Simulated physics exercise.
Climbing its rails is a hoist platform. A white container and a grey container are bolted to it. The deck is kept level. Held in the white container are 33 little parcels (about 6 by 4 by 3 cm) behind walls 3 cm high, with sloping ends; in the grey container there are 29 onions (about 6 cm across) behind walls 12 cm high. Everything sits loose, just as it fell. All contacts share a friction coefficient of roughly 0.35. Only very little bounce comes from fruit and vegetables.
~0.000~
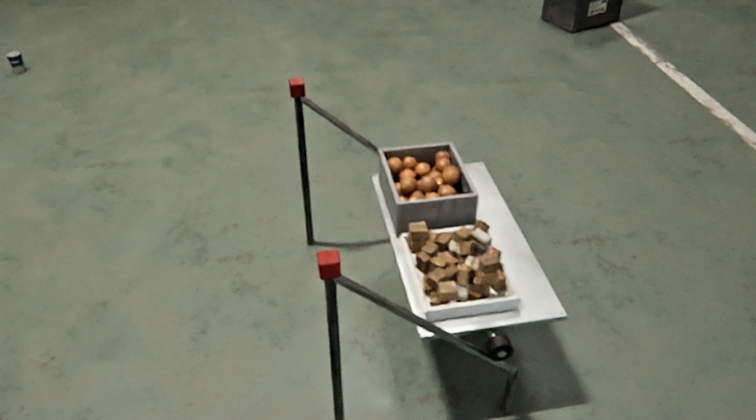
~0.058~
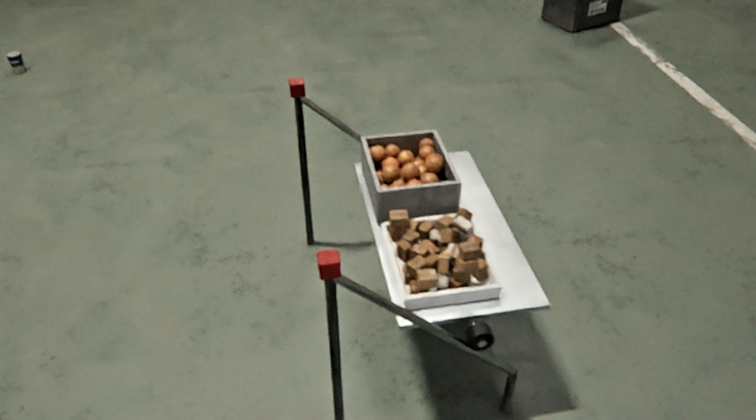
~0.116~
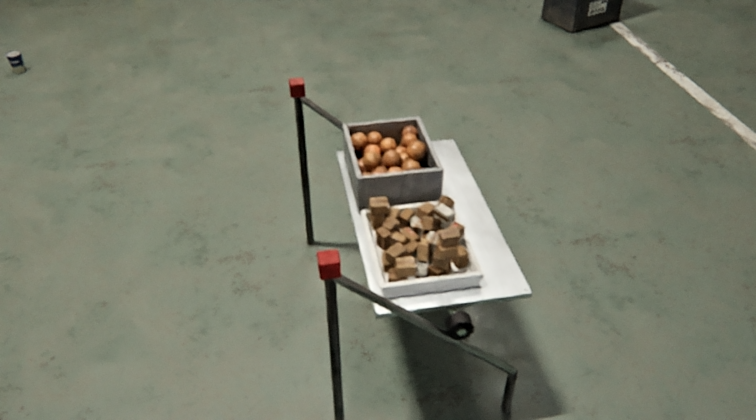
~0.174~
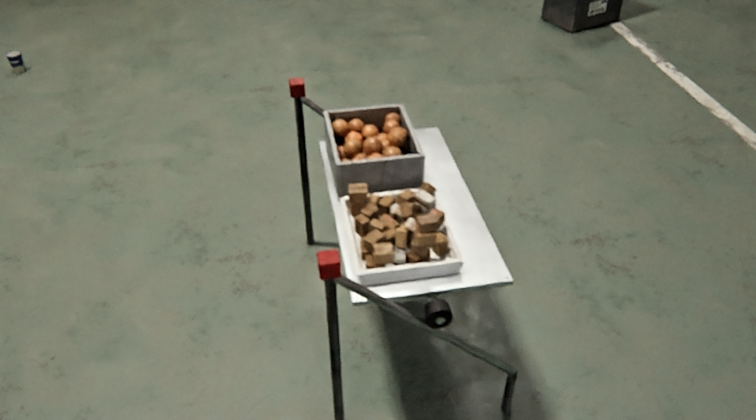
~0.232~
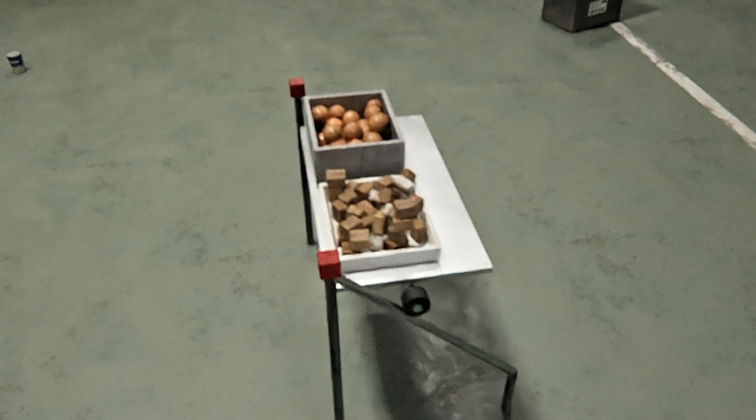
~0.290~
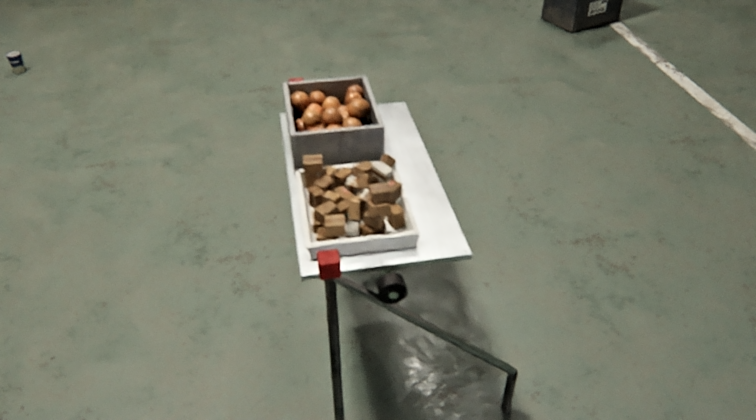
A white platform carrying two open containers stands out against a worn green-grey floor, seen from above at an angle by a camera that stays still. The grey container of orange-brown onions sits behind the white one of small brown and pale parcels, near two red-topped dark posts with slanting bars. The level platform climbs steadily up and leftward, passing the posts, its load staying in place.
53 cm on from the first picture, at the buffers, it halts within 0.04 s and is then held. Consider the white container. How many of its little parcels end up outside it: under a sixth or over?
The white container loses more than one in six of its little parcels.
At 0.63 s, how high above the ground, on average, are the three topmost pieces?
Height, averaged: Around 84 cm.
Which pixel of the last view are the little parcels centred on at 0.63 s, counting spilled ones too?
Roughly at (297, 190).
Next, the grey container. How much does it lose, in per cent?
Loss for the grey container - 5 per cent.
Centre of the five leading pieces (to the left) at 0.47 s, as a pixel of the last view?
The five leading pieces sit around (254, 167).
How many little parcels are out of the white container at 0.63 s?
Count: Close to 8.
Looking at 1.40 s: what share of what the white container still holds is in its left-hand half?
About 70 per cent.
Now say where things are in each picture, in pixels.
In the first frame (places track the rim corner closest to us here), white container (428, 309); grey container (401, 203); 0 cm travelled; all still inside.
In the second frame, white container (407, 298); grey container (382, 190); 8 cm travelled.
In the third frame, white container (385, 285); grey container (362, 177); 17 cm travelled.
In the fourth frame, white container (361, 272); grey container (341, 163); 25 cm travelled.
In the fifth frame, white container (337, 259); grey container (319, 149); 34 cm travelled.
In the sixth frame, white container (311, 245); grey container (295, 134); 42 cm travelled; all still inside.
After 0.35 s, the buffers are touched.
After 0.47 s, the white container is down by 3 of 33 and the grey container has all 29.
After 0.63 s, the white container is down by 9 of 33 and the grey container is down by 1 of 29.
After 0.85 s, the white container is down by 10 of 33 and the grey container is down by 1 of 29.
Final count (at 1.40 s), the white container is down by 10 of 33 and the grey container is down by 1 of 29. Asked share, 10 of 33, 30 per cent.
